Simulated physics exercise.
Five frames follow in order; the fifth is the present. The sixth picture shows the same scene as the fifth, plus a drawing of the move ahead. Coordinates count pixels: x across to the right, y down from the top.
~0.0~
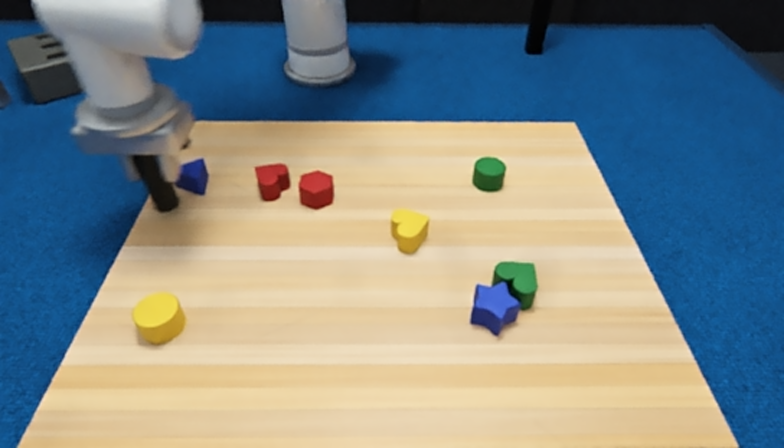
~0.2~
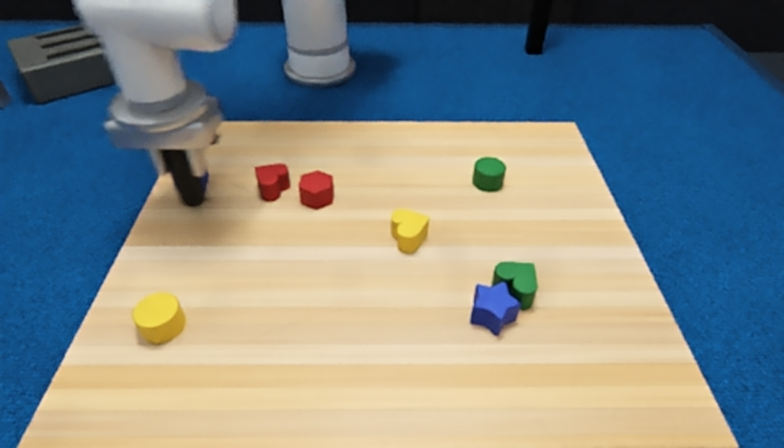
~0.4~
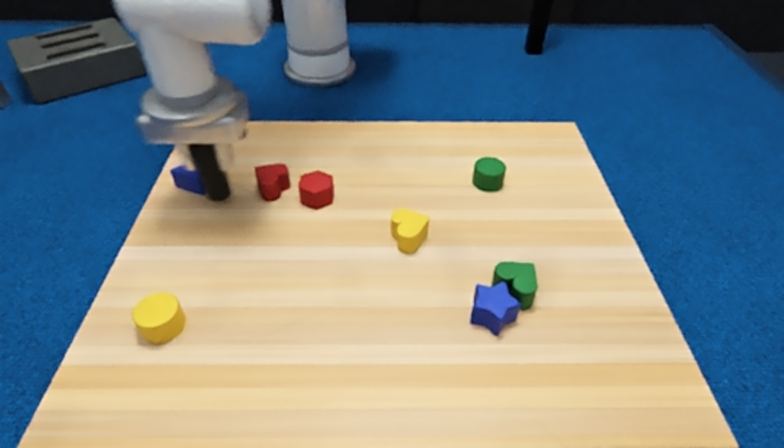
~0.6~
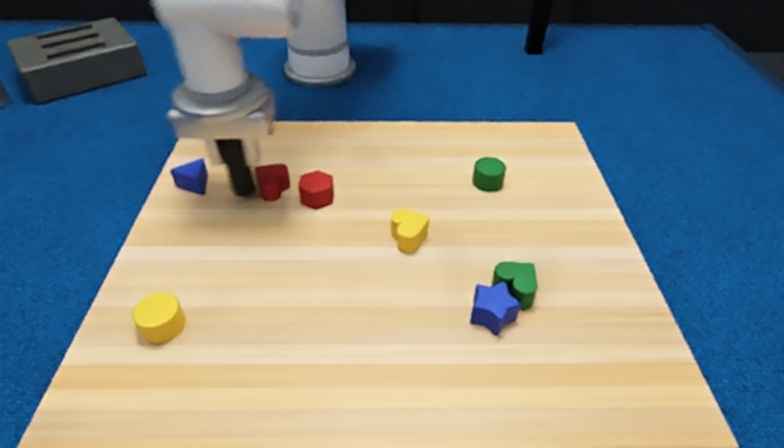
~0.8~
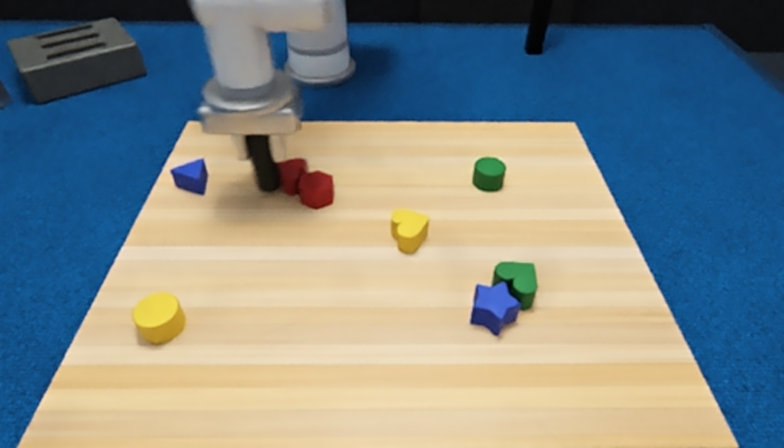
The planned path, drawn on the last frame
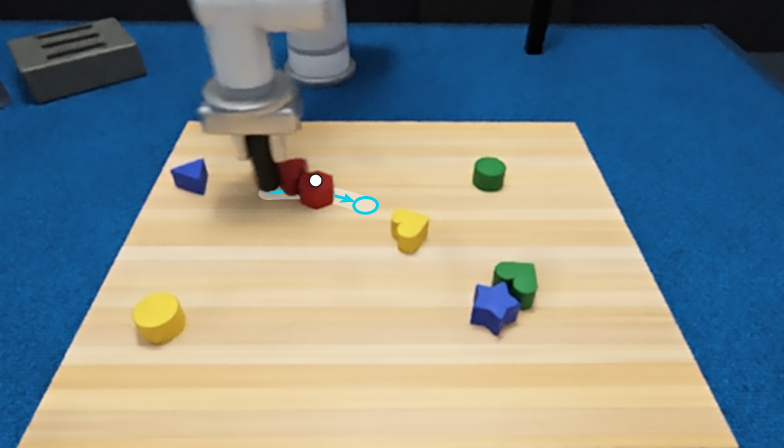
A pale wooden board on a blue surface is seen from a fixed, raised viewpoint. A blue triangular block, a red heart and a red hexagon sit near the upper left, a yellow disc lower left, a yellow heart centrally, and a green cylinder, green heart and blue star to the right. A white robot arm with a black tip slides rightward past the blue block, then nudges the red heart right, beside the hexagon.
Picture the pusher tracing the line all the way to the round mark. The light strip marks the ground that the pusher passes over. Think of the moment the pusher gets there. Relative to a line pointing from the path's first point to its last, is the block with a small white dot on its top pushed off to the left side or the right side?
To the right.
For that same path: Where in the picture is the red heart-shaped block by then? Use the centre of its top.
It is going to be at (317, 160).
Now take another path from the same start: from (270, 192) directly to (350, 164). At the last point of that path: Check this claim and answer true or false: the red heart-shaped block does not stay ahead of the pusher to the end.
My answer: False.
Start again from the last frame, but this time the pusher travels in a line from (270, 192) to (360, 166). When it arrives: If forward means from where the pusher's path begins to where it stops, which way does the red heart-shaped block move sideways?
Taking start-to-end as forward, the block's sideways shift goes to the left.
The line goes from (270, 192) by way of (304, 192) and (336, 196) to (366, 205); the dot is on the red hexagon.
On the path given first. One third of the way, pusher at (303, 184); red heart-shaped block at (314, 160), turned 30° anticlockwise; red hexagon at (330, 180), turned 50° clockwise.
Two thirds of the way, pusher at (335, 189); red heart-shaped block at (317, 160), turned 45° anticlockwise; red hexagon at (361, 187), turned 60° clockwise.
At the end, pusher at (365, 198); red heart-shaped block at (317, 160), turned 45° anticlockwise; red hexagon at (391, 199), turned 75° clockwise; yellow heart-shaped block unmoved.
